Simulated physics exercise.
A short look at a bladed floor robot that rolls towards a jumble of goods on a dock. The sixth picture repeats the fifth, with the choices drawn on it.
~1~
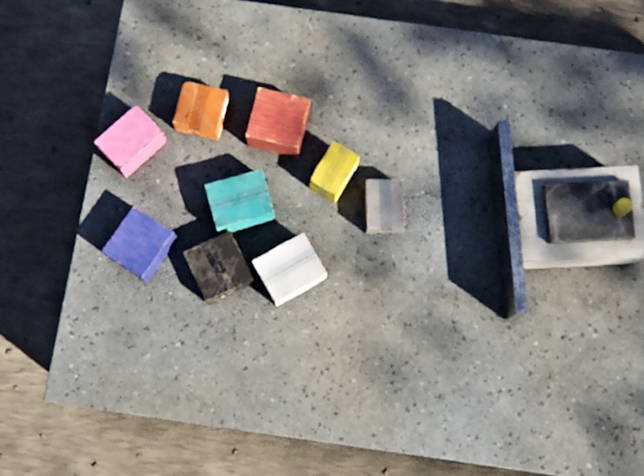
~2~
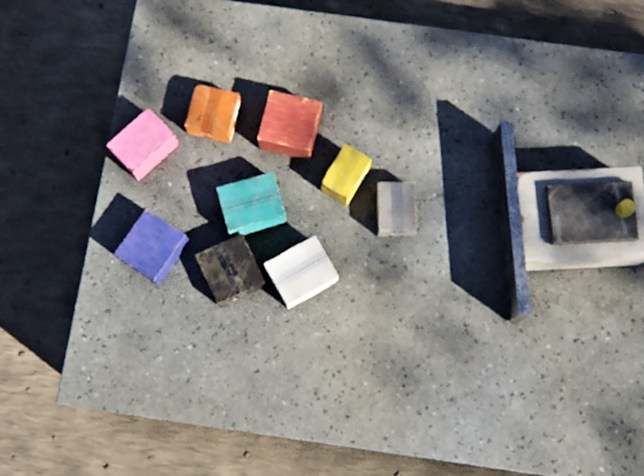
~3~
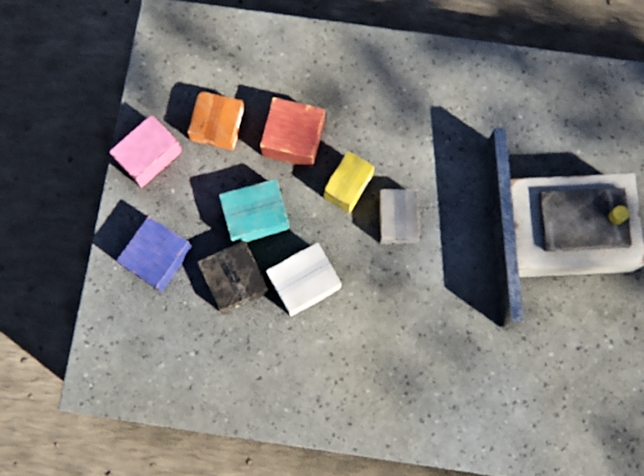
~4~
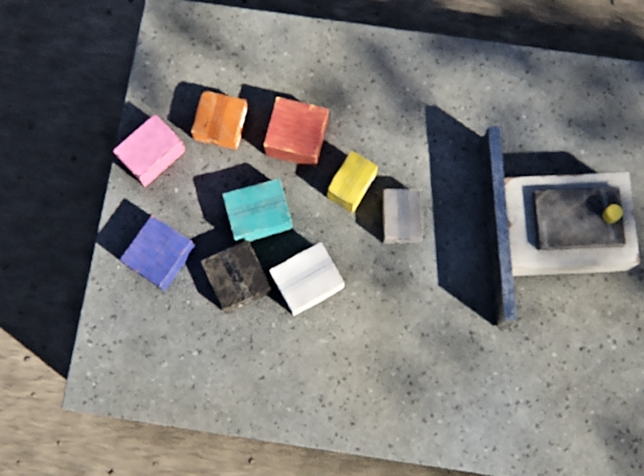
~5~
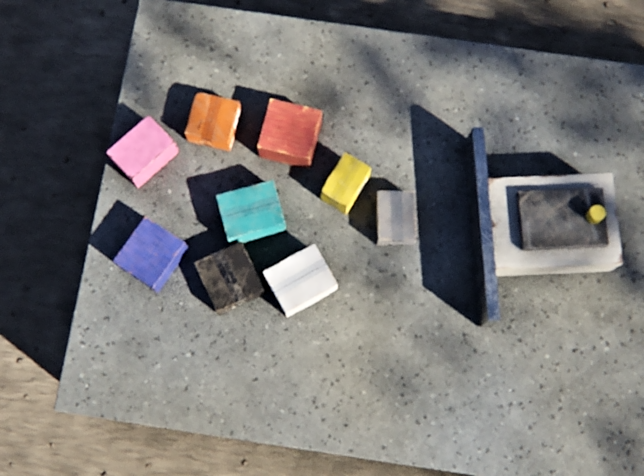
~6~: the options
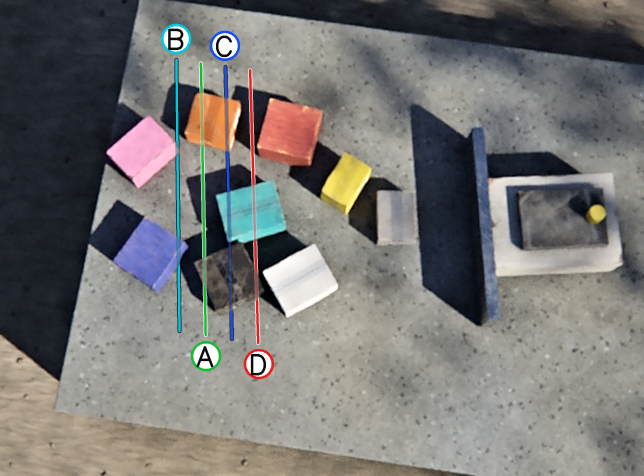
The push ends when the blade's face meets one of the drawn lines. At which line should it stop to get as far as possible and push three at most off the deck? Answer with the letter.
B is the last line within the limit.
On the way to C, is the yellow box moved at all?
By then, yes.
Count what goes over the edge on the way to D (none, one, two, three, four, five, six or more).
By then, none.
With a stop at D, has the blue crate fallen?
No.
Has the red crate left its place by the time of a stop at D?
Yes.
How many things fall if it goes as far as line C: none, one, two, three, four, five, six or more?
By then, none.
On the marked copy, A at (203, 195); B at (178, 191); C at (229, 198); D at (254, 202).
Following B. Soon after the start, robot (443, 202); yellow box (331, 177); grey box (347, 220).
Later, robot (331, 186); pink crate (130, 156); blue crate (125, 248).
In the end, robot (245, 174); blue crate over the edge; pink crate over the edge; three fallen.
As for the rest, A is within the limit but short; C is within the limit but short; D is within the limit but short.
